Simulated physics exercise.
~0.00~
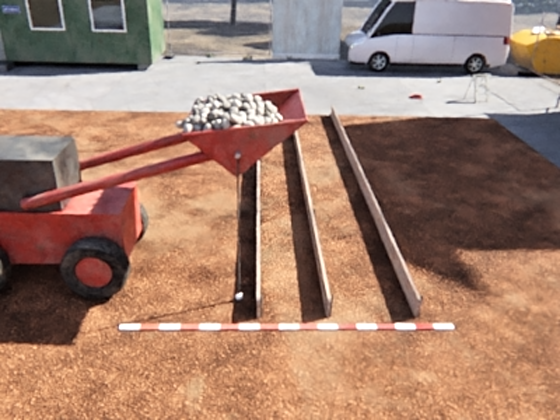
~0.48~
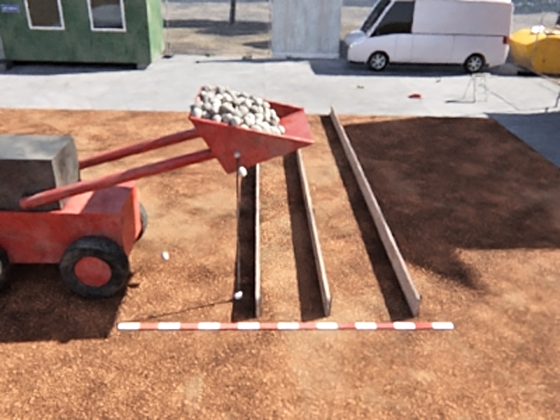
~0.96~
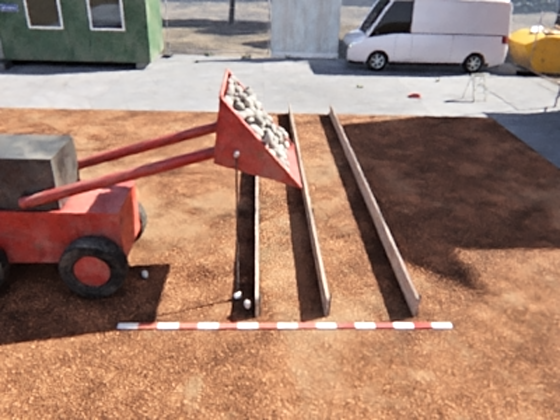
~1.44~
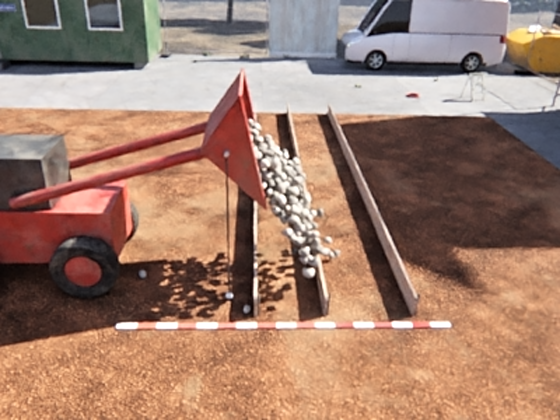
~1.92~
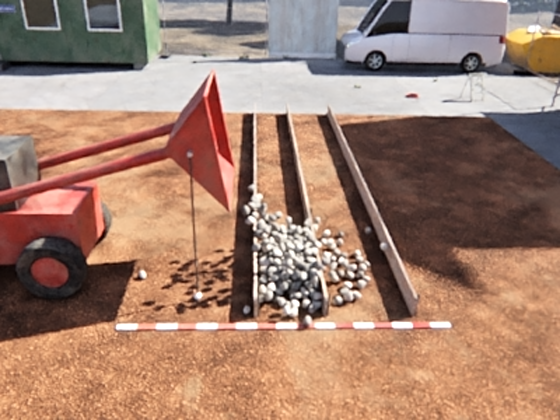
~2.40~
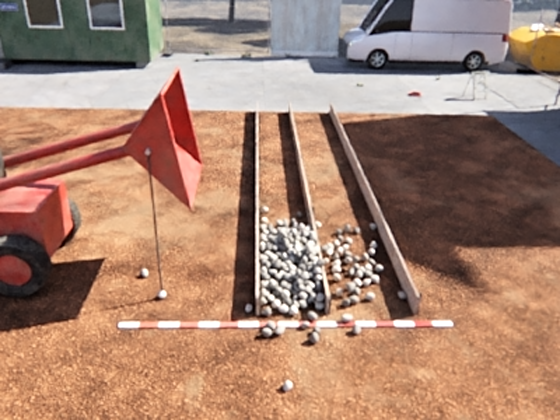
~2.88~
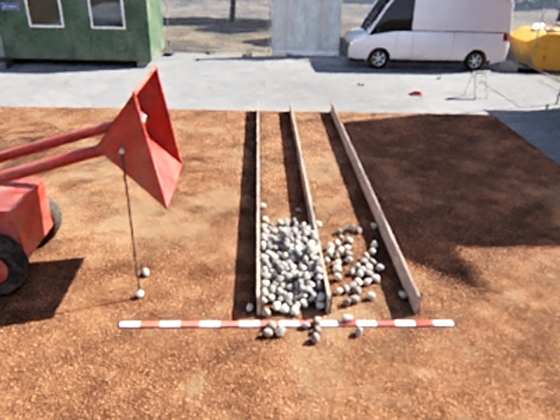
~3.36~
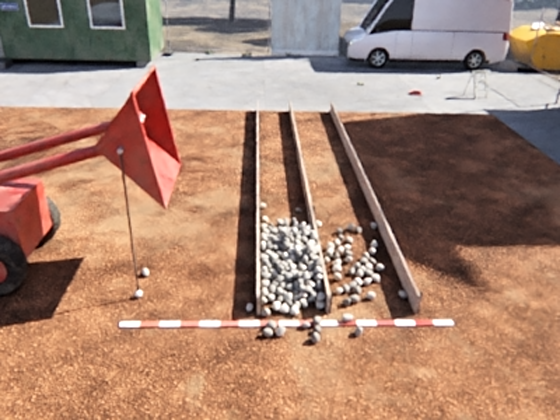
On a patch of reddish-brown ground, a red loader tips its raised bucket of pale rounded stones over wooden planks, then backs away to the left as they pour out, leaving most heaped between the left and middle planks and some scattered farther right.
